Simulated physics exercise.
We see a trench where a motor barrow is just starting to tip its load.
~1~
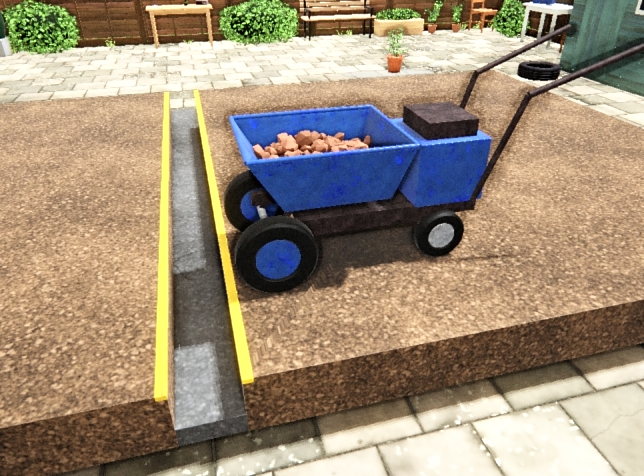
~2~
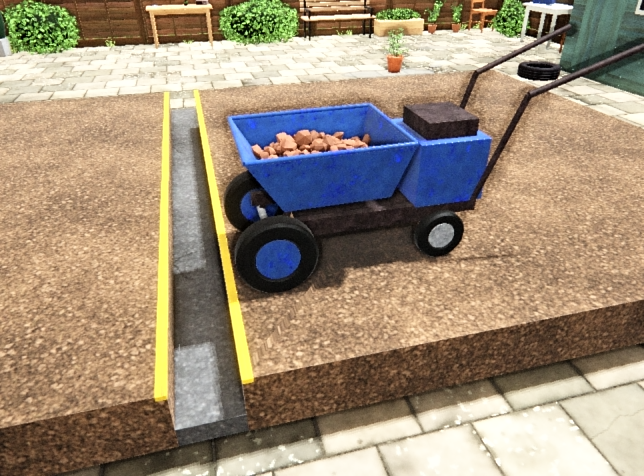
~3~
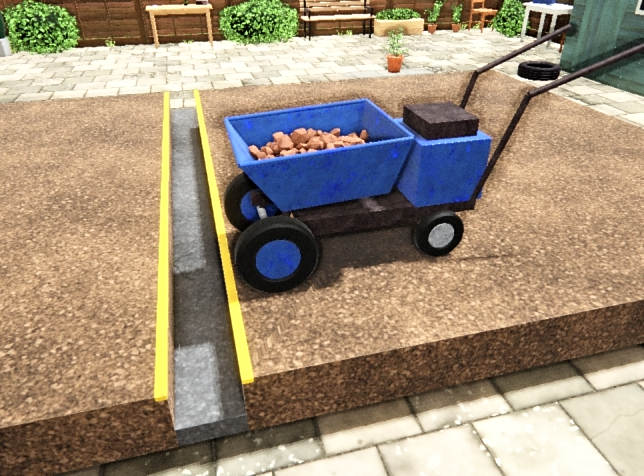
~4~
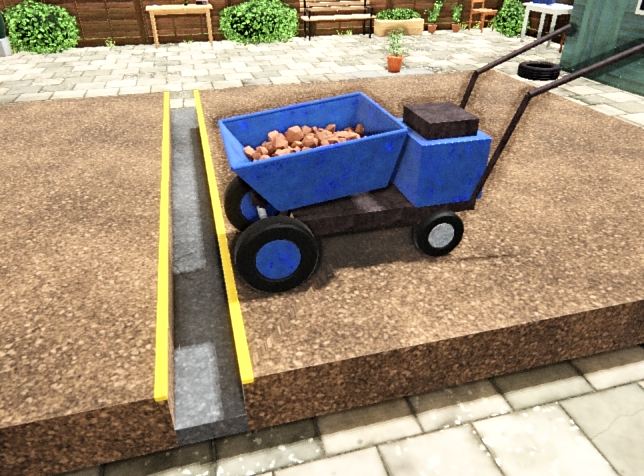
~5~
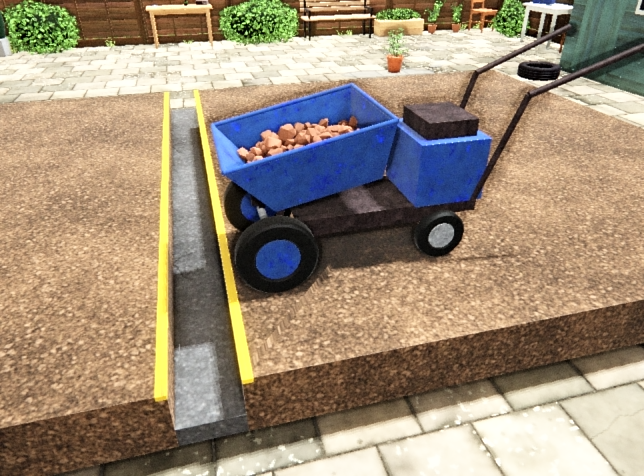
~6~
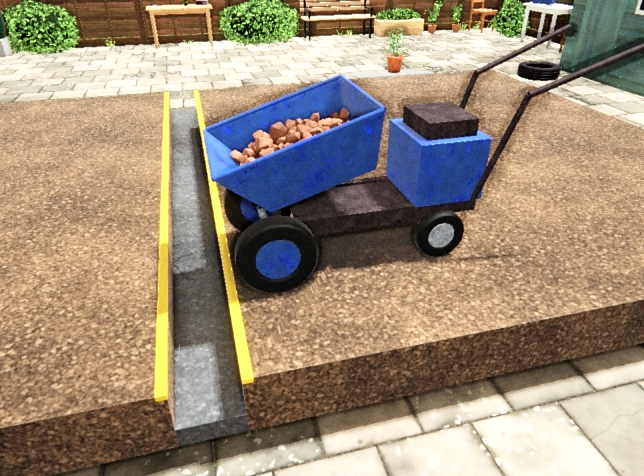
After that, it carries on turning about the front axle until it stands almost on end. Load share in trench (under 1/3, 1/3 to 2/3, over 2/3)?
What falls in does not reach a third.
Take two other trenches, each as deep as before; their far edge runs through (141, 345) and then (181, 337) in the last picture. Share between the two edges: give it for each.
50 %, 0 %.
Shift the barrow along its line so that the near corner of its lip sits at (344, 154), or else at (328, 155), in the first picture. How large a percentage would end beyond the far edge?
First spot 0 per cent, second spot 0 per cent.
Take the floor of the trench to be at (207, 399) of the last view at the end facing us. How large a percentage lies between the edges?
Something close to 20 per cent.
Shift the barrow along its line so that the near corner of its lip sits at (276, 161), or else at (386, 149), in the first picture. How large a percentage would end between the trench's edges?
60 per cent, then 30 per cent.
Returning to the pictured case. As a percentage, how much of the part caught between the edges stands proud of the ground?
Roughly 0 percent of them.
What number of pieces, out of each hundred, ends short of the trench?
Some 0 per cent.
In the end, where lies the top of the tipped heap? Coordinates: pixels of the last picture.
The peak ends up near (132, 262).
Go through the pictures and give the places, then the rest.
The first picture shows lip of the skip at (247, 164), level; top of the load at (320, 149), lumps of rubble; first edge of the trench at (238, 327); far edge at (161, 341), the trench over half as wide as the skip, and about half as deep as wide.
The second picture shows lip of the skip at (245, 164), level; top of the load at (319, 148).
The third picture shows lip of the skip at (240, 166), tipped barely; top of the load at (315, 146).
The fourth picture shows lip of the skip at (233, 169), tipped a little; top of the load at (324, 140).
The fifth picture shows lip of the skip at (224, 173), tipped a little; top of the load at (334, 138).
The sixth picture shows lip of the skip at (214, 179), tipped clearly; top of the load at (332, 131); first edge of the trench at (238, 327); far edge at (161, 341).
Soon after the last picture, skip tipped steeply; all in the skip.
A little later, skip tipped right over; nearly all in the skip; a small part beyond it.
Later still, skip tipped right over; about a quarter in the skip; a stray few in or heaped over the trench; most beyond it.
By the end, skip tipped right over; a stray few in the skip; about a quarter in or heaped over the trench; most beyond it.
